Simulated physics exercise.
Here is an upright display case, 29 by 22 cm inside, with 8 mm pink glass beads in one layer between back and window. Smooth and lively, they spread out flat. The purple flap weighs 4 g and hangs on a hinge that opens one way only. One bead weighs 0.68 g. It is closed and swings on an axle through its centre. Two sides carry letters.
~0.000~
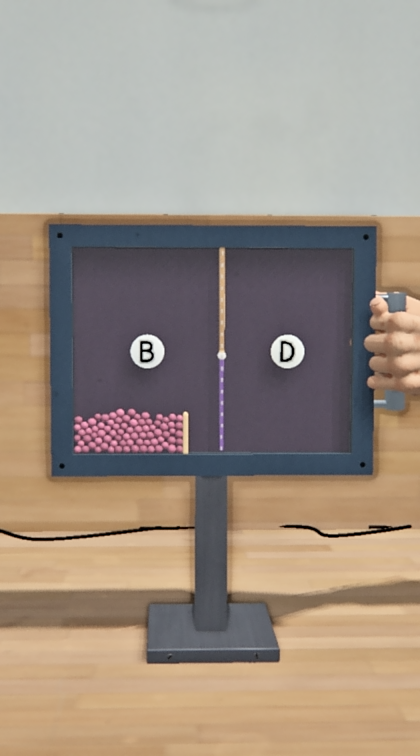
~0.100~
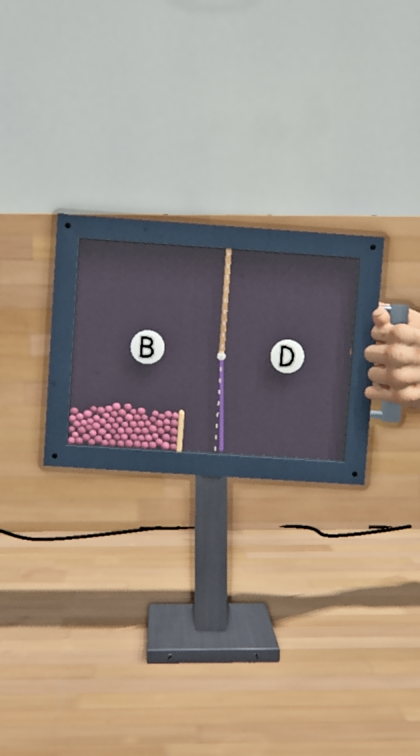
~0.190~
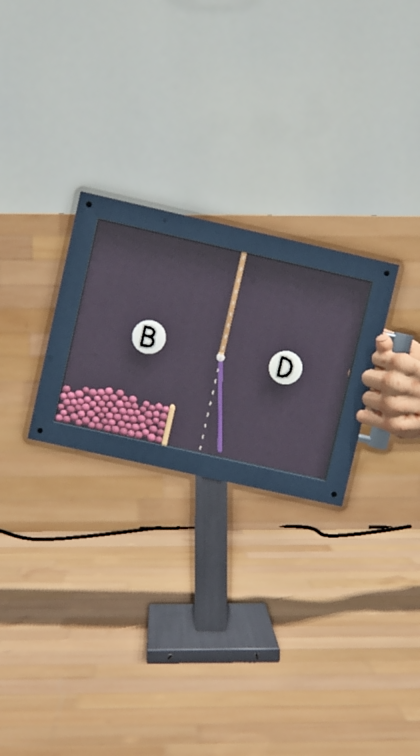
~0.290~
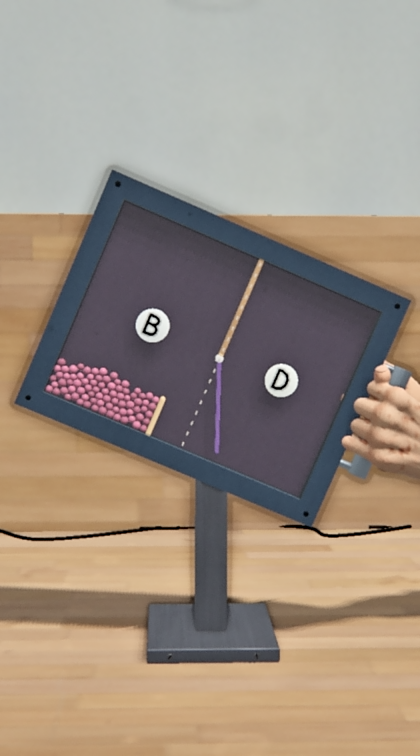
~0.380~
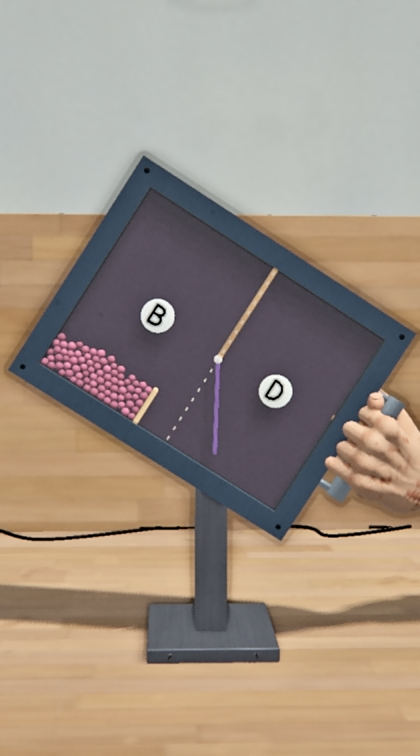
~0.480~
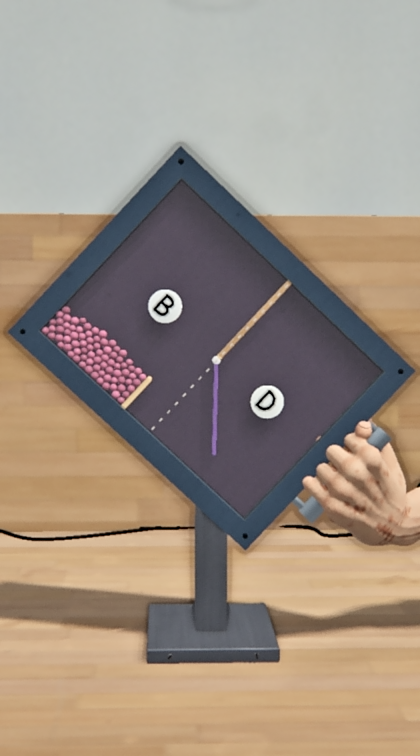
To begin with, an upright framed case sits level, pink beads heaped at lower left behind a short wall, while a hand grips its right side. The hand turns the case steadily clockwise; the beads stay packed behind the wall, and the purple flap hangs downward, swinging away from the dashed line.
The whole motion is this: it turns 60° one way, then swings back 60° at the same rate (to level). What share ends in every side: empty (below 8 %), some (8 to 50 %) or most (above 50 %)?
B: Most; D: Some.
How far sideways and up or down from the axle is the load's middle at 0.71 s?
About 11 cm left and 2 cm above.
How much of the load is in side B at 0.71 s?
About 95 per cent.
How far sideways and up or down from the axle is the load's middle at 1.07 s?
Some 5 cm left and 7 cm below.
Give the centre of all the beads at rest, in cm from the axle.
About 2 cm left and 9 cm below.
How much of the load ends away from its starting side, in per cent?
Roughly 30 per cent.
After 0.71 s, it stands 60° clockwise; the beads' middle is 11 cm left of and 2 cm above the centre; B 95 %, D 5 %; purple flap open 59°.
After 1.07 s, it stands 30° clockwise; the beads' middle is 5 cm left of and 7 cm below the centre; B 70 %, D 30 %; purple flap open 54°.
After 1.42 s, it stands level; the beads' middle is 1 cm left of and 9 cm below the centre; B 70 %, D 30 %; purple flap open 12°.
At rest by 2.9 s, it stands level; B 70 %, D 30 %; purple flap shut.
